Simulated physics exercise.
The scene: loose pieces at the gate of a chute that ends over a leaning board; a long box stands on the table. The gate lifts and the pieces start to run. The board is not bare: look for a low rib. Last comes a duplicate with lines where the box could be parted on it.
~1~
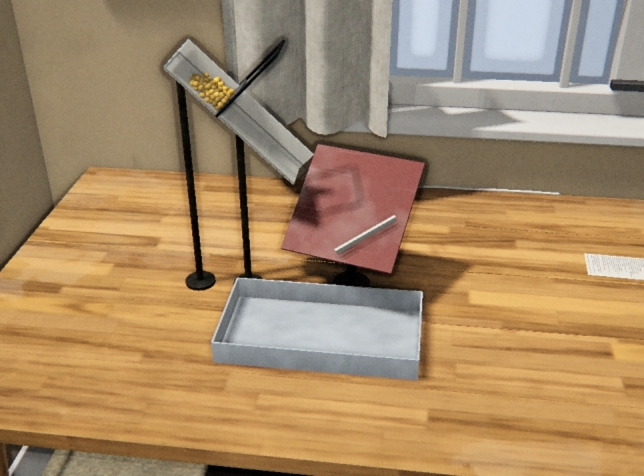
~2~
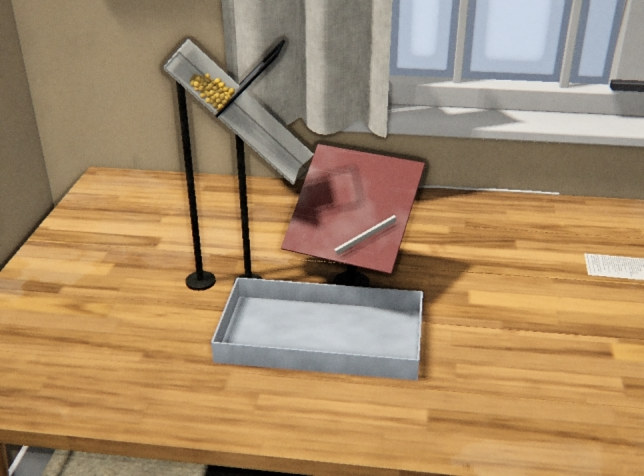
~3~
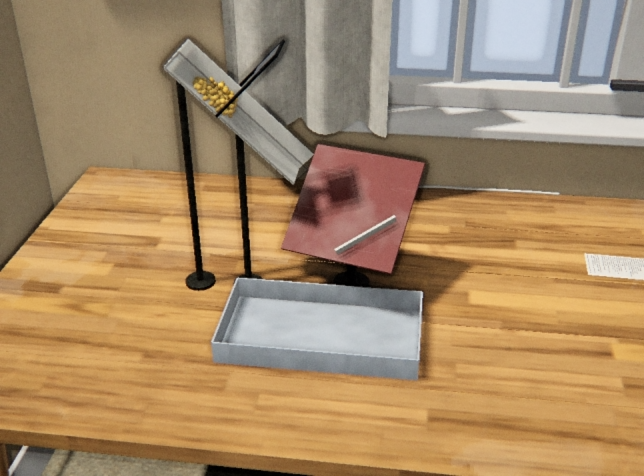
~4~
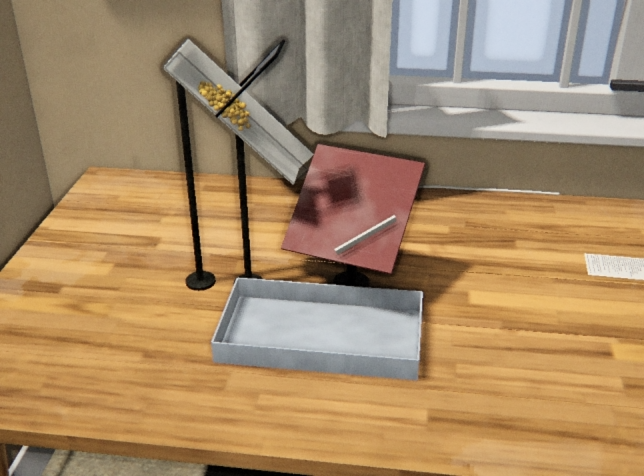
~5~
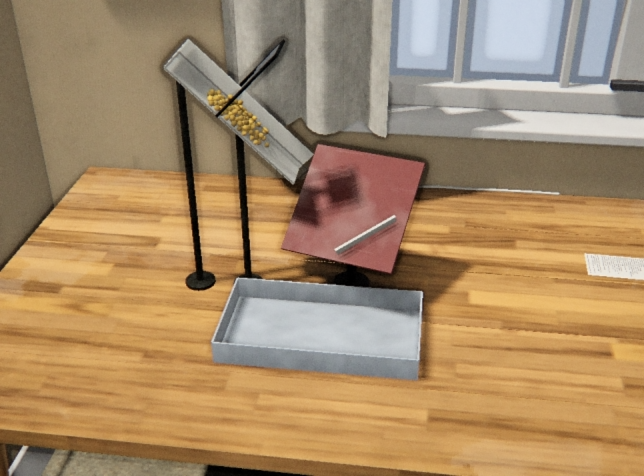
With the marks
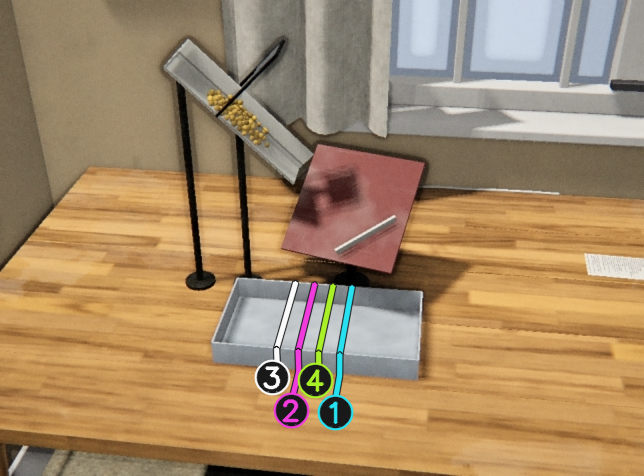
Small yellow pieces sliding down a raised grey chute toward a tilted red board, an empty grey box on the wooden table.
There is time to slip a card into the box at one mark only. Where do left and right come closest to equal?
Line 2.
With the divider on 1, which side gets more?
The left side.
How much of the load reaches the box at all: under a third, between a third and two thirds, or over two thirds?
Over two thirds.
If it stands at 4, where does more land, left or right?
More lands on the left.
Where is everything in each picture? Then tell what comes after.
The first picture shows load behind the gate at (215, 91), puffed corn balls; lip of the chute at (296, 176), sloping fairly steeply.
The second picture shows middle of the board at (353, 206), tilted fairly steeply; middle of its low edge at (334, 261); of its high edge at (370, 153).
The third picture shows front corners of the box at (212, 342) and (418, 360), empty; front of the load at (230, 115).
The fourth picture shows middle of the load at (229, 106); its front at (248, 126), about a third of the way to the lip; rib from (395, 216) to (335, 250).
The fifth picture shows middle of the load at (240, 113); its front at (267, 145), about half of the way to the lip.
On the marked copy, line 1 crosses the front rim at (339, 353); line 2 crosses the front rim at (298, 350); line 3 crosses the front rim at (276, 348); line 4 crosses the front rim at (318, 351).
With 1, of what is caught, nearly all on the left of the divider, a small part on the right.
With 2, of what is caught, about half on the left of the divider, about half on the right.
With 3, of what is caught, a stray few on the left of the divider, nearly all on the right.
With 4, of what is caught, most on the left of the divider, a small part on the right.
